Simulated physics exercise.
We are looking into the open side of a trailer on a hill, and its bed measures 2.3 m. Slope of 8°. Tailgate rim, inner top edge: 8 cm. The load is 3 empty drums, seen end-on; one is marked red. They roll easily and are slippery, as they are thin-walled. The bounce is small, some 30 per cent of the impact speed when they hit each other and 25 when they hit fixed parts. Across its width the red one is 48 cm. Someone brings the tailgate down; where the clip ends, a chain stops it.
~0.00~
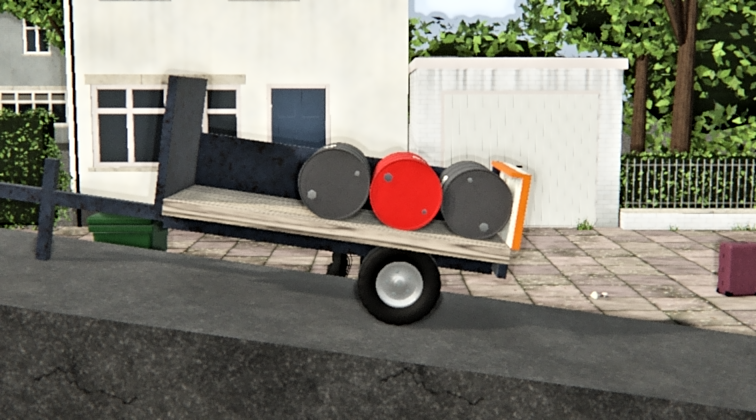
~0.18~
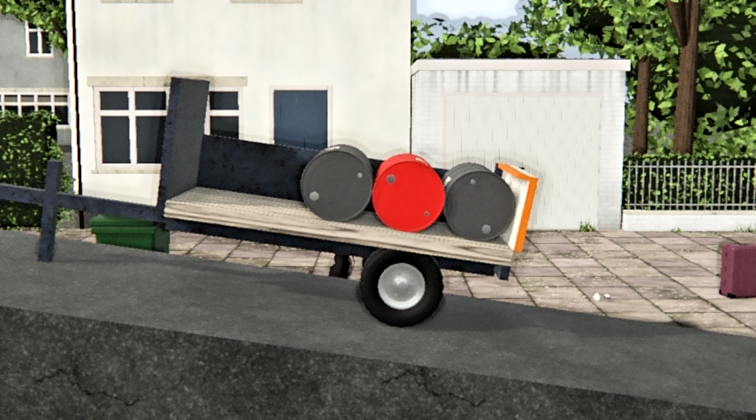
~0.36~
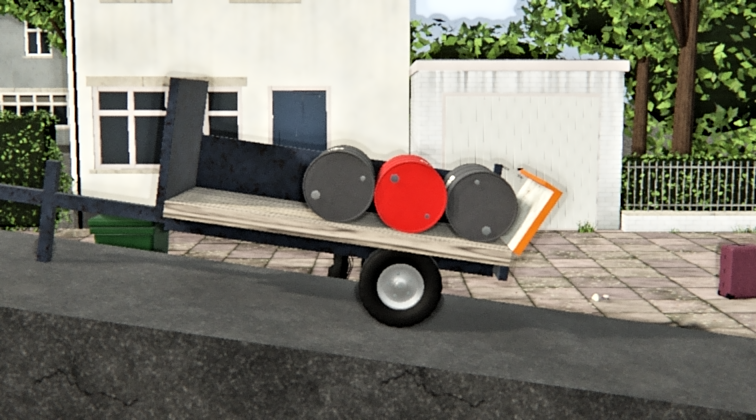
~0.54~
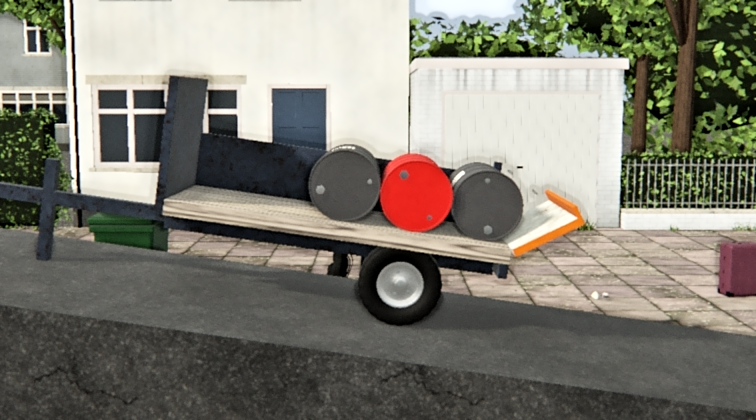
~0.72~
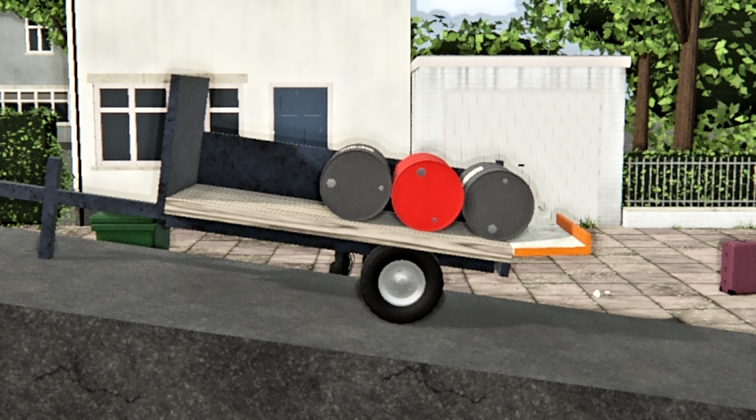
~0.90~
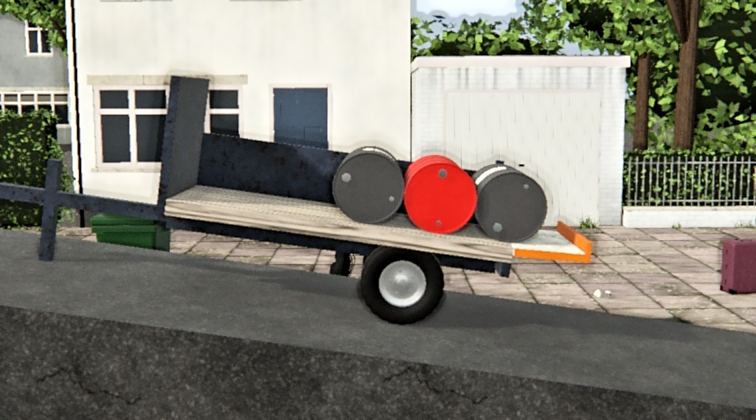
On a sloping street, a trailer's orange-edged tailgate swings down to the right as three drums roll slightly toward it.
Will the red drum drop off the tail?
In the end the red drum stays put.
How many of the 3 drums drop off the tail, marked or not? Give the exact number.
Exactly 0 of the lot.
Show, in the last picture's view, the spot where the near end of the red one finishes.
Look near pixel (493, 205).
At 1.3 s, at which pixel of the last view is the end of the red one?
Near (478, 203).
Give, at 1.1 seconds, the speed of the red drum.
It's travelling at about 0.6 m/s.
By 1.1 s, red is on the bed, 40 cm short of the hinge, rolling right; 0 out so far.
By 1.3 s, red is on the bed, 25 cm short of the hinge, rolling right; 0 out so far.
By 1.5 s, red is on the bed, 15 cm short of the hinge, rolling right; 0 out so far.
Finally (1.7 s), red is on the bed, 15 cm short of the hinge; 0 out so far.
